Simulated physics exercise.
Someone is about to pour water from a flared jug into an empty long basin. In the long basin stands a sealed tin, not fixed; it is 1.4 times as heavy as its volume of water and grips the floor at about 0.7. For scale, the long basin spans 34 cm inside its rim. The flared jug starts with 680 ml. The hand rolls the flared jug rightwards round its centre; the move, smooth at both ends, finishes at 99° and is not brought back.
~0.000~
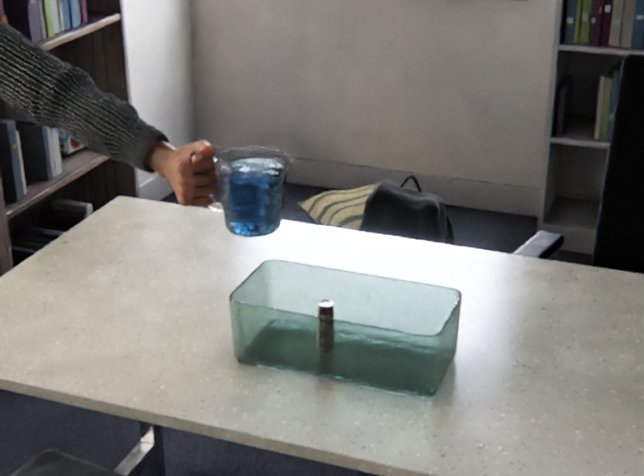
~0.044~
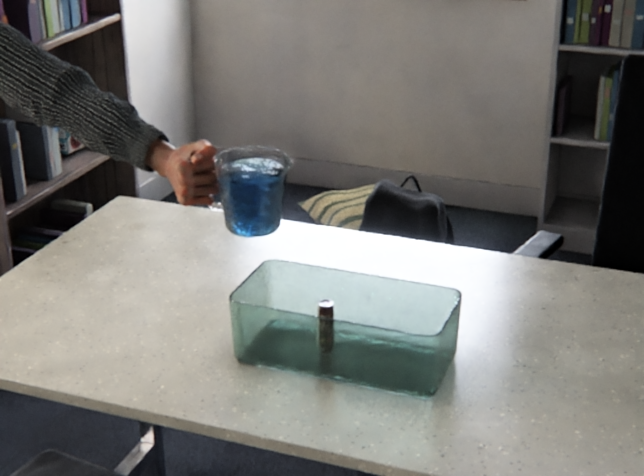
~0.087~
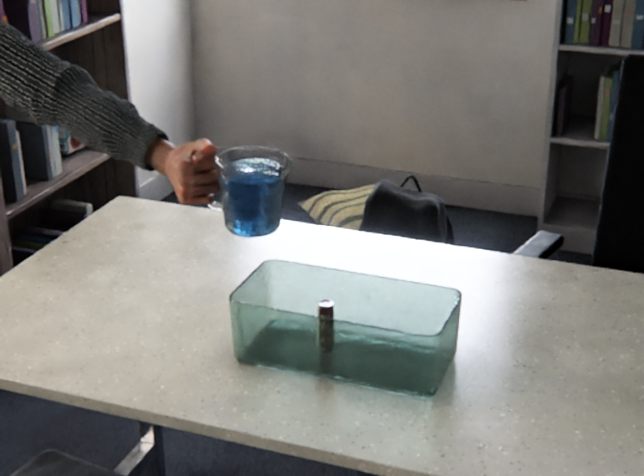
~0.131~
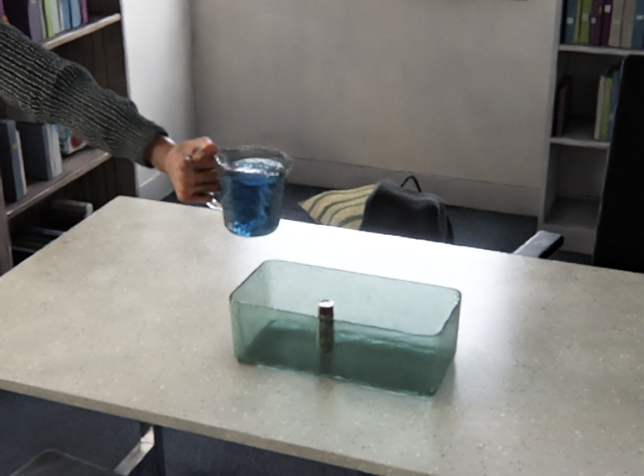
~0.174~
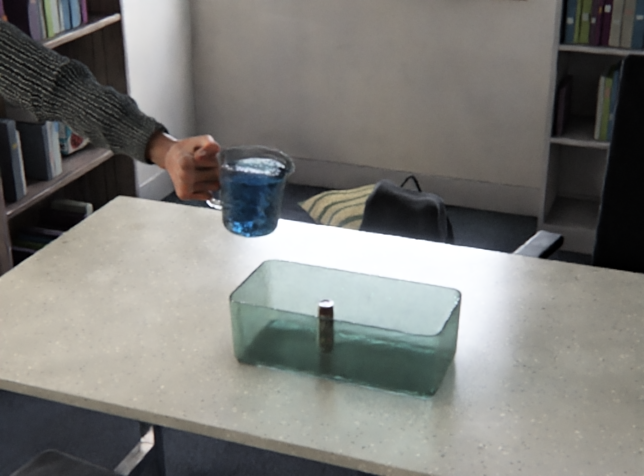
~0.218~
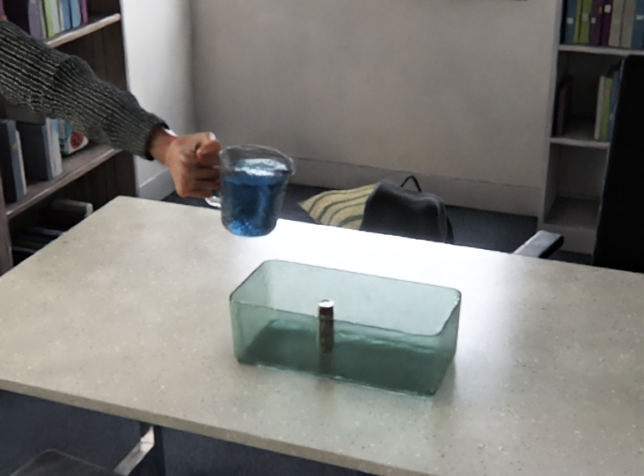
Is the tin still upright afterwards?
It goes over.
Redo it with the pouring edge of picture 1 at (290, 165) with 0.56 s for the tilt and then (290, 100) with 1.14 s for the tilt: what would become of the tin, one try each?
First it keeps standing; then it remains upright.
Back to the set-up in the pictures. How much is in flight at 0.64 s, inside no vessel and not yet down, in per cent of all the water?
Near 16 in a hundred.
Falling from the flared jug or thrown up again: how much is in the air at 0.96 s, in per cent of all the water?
Near 22 in a hundred.
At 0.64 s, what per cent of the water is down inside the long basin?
Some 3 per cent.
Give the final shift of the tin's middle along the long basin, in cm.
About 6.0 cm.
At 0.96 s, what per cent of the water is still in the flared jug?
Some 30 per cent.
Then, 0.64 s in, the tilt is 60° and 81 per cent is still to pour; the tin stands where it began.
Then, 0.96 s in, the tilt is 93° and 29 per cent is still to pour; the tin stands where it began.
Then, 1.28 s in, the tilt is 99° and 2 per cent is still to pour; the tin stands where it began.
Then, 1.64 s in, the tilt is 99° and 0 per cent is still to pour; the tin lies on its side.
Finally, the tin lies on its side.
